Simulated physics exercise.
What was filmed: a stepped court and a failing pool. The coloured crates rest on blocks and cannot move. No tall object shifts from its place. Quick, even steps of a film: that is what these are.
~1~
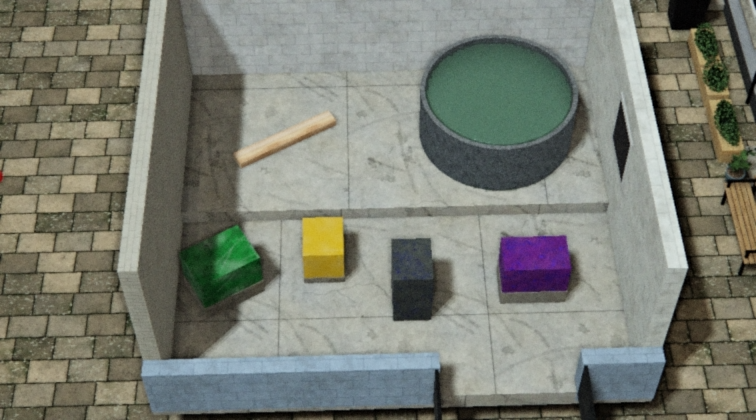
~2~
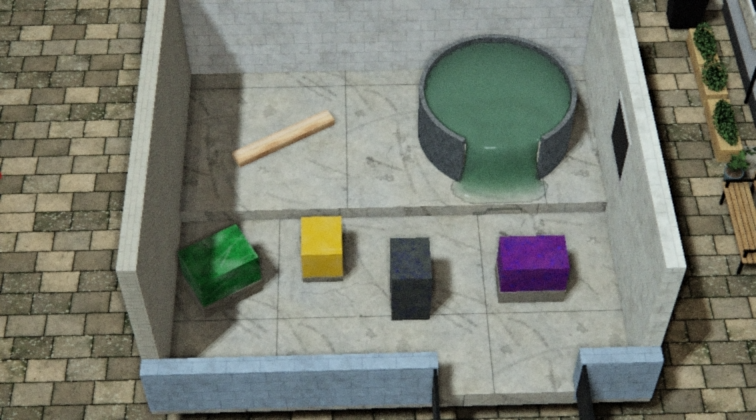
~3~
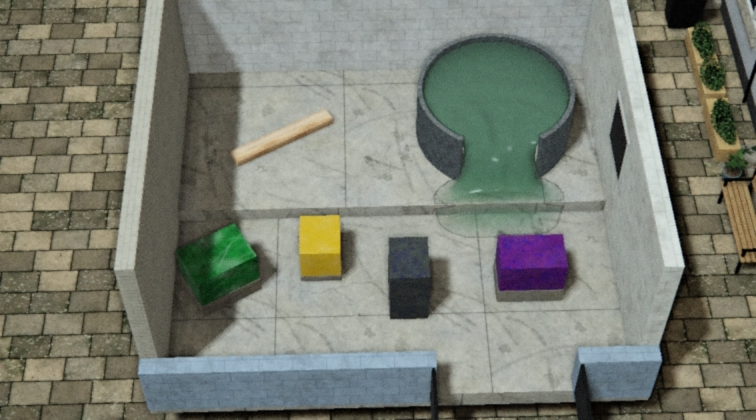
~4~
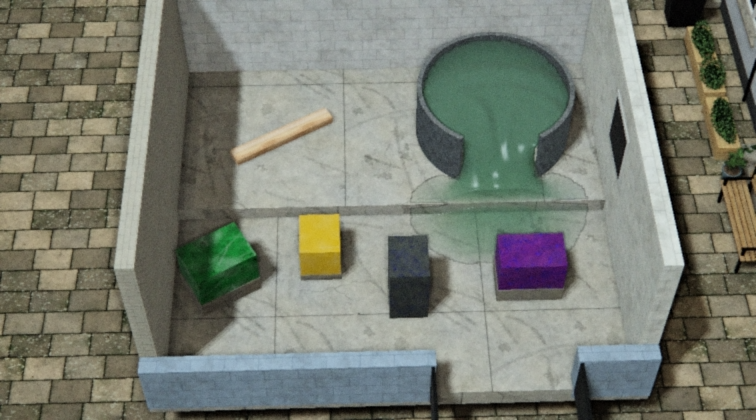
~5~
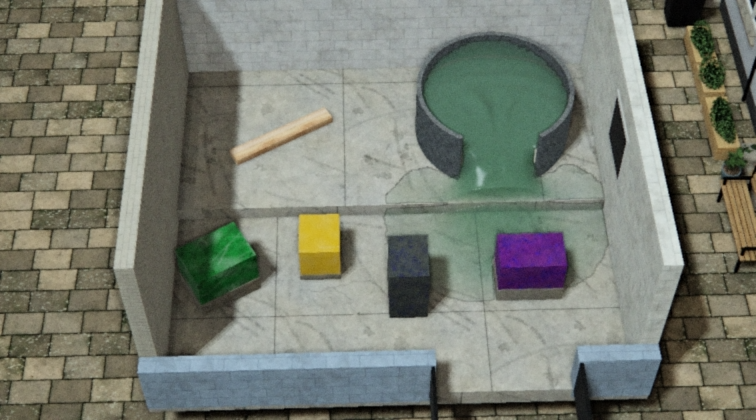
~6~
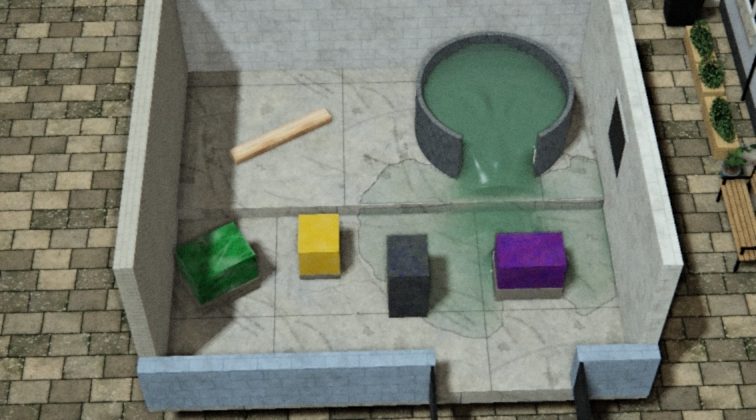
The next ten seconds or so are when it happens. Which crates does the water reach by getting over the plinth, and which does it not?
The yellow crate is reached, the purple crate is reached, the green crate is not reached.
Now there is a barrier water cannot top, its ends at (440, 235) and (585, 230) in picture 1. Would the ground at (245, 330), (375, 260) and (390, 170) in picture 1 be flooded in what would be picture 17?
One by one: Spared, soaked, soaked.
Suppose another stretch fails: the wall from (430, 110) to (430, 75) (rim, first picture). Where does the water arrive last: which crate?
It is the purple crate.
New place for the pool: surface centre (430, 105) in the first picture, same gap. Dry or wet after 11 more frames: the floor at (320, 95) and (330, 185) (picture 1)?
In order: Bone-dry and bone-dry.
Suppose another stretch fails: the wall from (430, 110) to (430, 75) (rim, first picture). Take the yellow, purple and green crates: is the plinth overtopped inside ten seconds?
Yellow gets wet; purple stays dry; green takes water.
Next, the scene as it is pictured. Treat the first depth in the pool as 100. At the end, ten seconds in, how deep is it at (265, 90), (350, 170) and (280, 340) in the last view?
Around 0, 0 and 12 percent, in that order.
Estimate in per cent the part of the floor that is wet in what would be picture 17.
Roughly 45 %.
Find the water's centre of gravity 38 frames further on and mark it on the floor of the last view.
At roughly (433, 245).
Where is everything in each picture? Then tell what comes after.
In the first frame, the round pool at (499, 93) is whole and still.
In the second frame, water pours out at (501, 174) and has run to (458, 183).
In the third frame, the front is at (446, 223), out from the gap at (499, 174).
In the fourth frame, the front is at (568, 244), out from the gap at (499, 175).
In the fifth frame, the front is at (447, 290), out from the gap at (498, 175).
In the sixth frame, the front is at (470, 332), out from the gap at (498, 173).
A moment on, water covers 30 % of the floor; the yellow crate water round its plinth, the purple crate water round its plinth, the green crate not reached.
Next, water covers 45 % of the floor; the yellow crate water round its plinth, the purple crate water round its plinth, the green crate water round its plinth.
Then, water covers 55 % of the floor; the yellow crate water round its plinth, the purple crate water round its plinth, the green crate water round its plinth.
Later, water covers 60 % of the floor; the yellow crate water round its plinth, the purple crate water round its plinth, the green crate water round its plinth.
In the end, water covers 60 % of the floor; the yellow crate was topped, the purple crate was topped, the green crate stayed above the water.
